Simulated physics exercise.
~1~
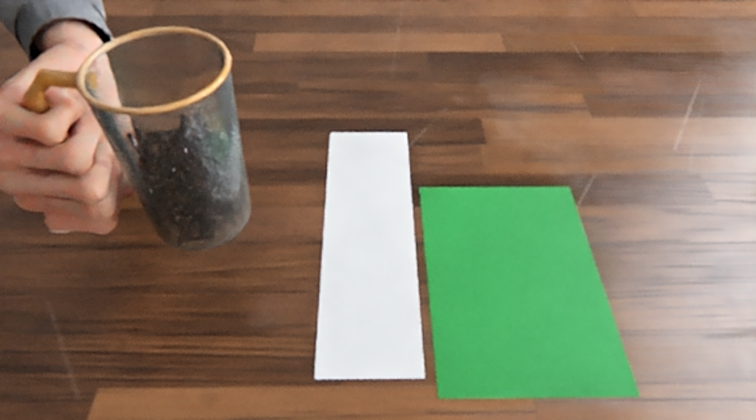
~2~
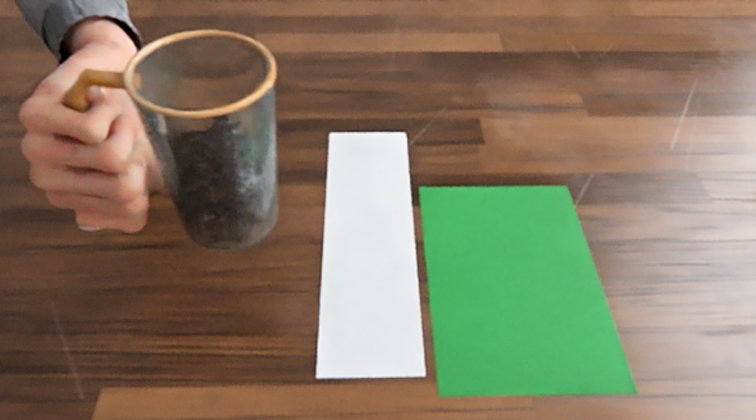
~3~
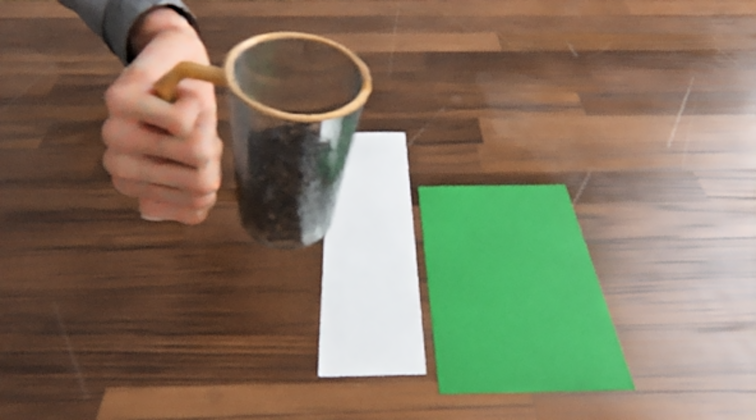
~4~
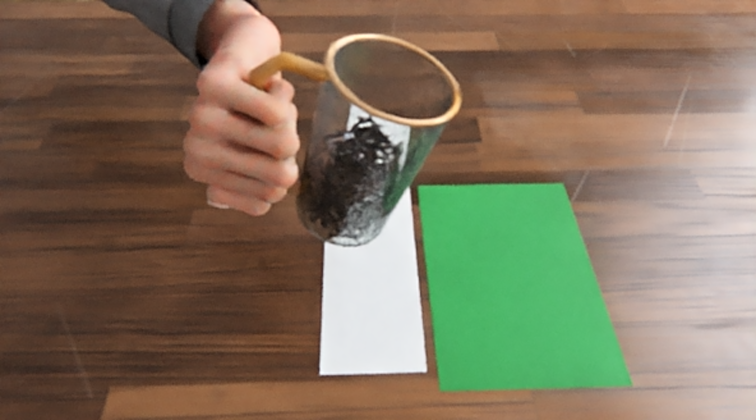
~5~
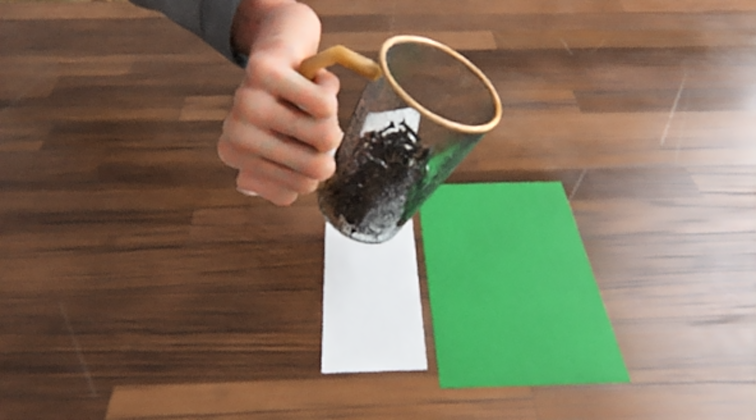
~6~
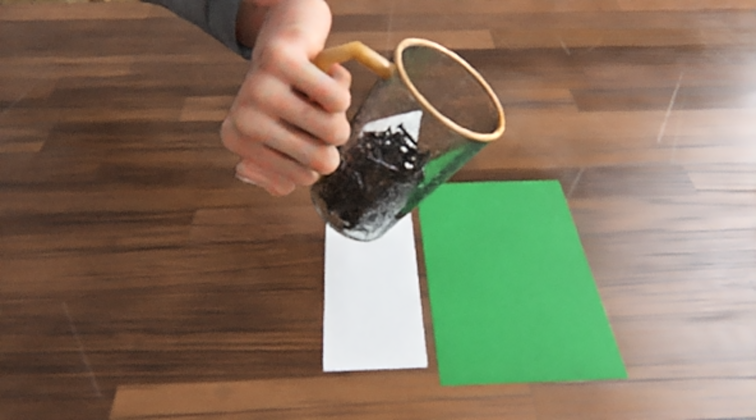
A hand moves a cup of black screws right above a white mat, tilting it rightward.
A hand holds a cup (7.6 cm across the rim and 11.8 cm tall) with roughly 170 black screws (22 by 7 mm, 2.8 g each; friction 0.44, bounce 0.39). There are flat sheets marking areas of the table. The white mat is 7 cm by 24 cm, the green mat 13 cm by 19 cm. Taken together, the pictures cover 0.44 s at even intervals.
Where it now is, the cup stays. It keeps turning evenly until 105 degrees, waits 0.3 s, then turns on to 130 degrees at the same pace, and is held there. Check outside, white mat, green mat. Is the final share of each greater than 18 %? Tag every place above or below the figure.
Outside is below, white mat is below, green mat is above.
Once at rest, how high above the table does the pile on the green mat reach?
Around 2.0 cm above the table.
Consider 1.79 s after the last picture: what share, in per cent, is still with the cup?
Something like 0 per cent is still in there.
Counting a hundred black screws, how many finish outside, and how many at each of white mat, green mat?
In per cent: Outside 0, white mat 5, green mat 95.
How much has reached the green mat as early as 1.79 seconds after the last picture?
At that moment, close to 100 % has got there.
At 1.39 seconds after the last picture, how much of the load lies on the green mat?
Share at that time: About 5 per cent.
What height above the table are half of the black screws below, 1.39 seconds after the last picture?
It's around 10 centimetres.
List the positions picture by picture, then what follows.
In the first picture, cup at (177, 134); tilt 0 degrees; moved 0.0 cm; lip at (226, 67); top of the load at (212, 144); white mat at (369, 233); green mat at (514, 277).
In the second picture, cup at (215, 139); tilt 3 degrees; moved 2.1 cm; lip at (271, 73); top of the load at (198, 145).
In the third picture, cup at (292, 143); tilt 10 degrees; moved 6.6 cm; low side right; lip at (366, 83); top of the load at (305, 144).
In the fourth picture, cup at (370, 139); tilt 17 degrees; moved 11.3 cm; low side right; lip at (456, 93); top of the load at (372, 144).
In the fifth picture, cup at (407, 134); tilt 24 degrees; moved 13.3 cm; low side right; lip at (496, 103); top of the load at (368, 145).
In the sixth picture, cup at (413, 132); tilt 32 degrees; moved 13.3 cm; low side right; lip at (500, 113); top of the load at (360, 144); white mat at (369, 230); green mat at (508, 269).
Then, 0.53 s after the last picture, tilt 77 degrees; cup 100 %; middle of all pieces on or above the table near (353, 165).
Then, 0.98 s after the last picture, tilt 105 degrees; cup 100 %; middle of all pieces on or above the table near (365, 160).
Then, 1.39 s after the last picture, tilt 114 degrees; green mat 5 %, cup 95 %; middle of all pieces on or above the table near (391, 174).
Then, 1.79 s after the last picture, tilt 130 degrees; green mat 100 %; middle of all pieces on or above the table near (477, 240).
In the end, green mat 95 %, cup 0 %, white mat 5 %, outside 0 %.
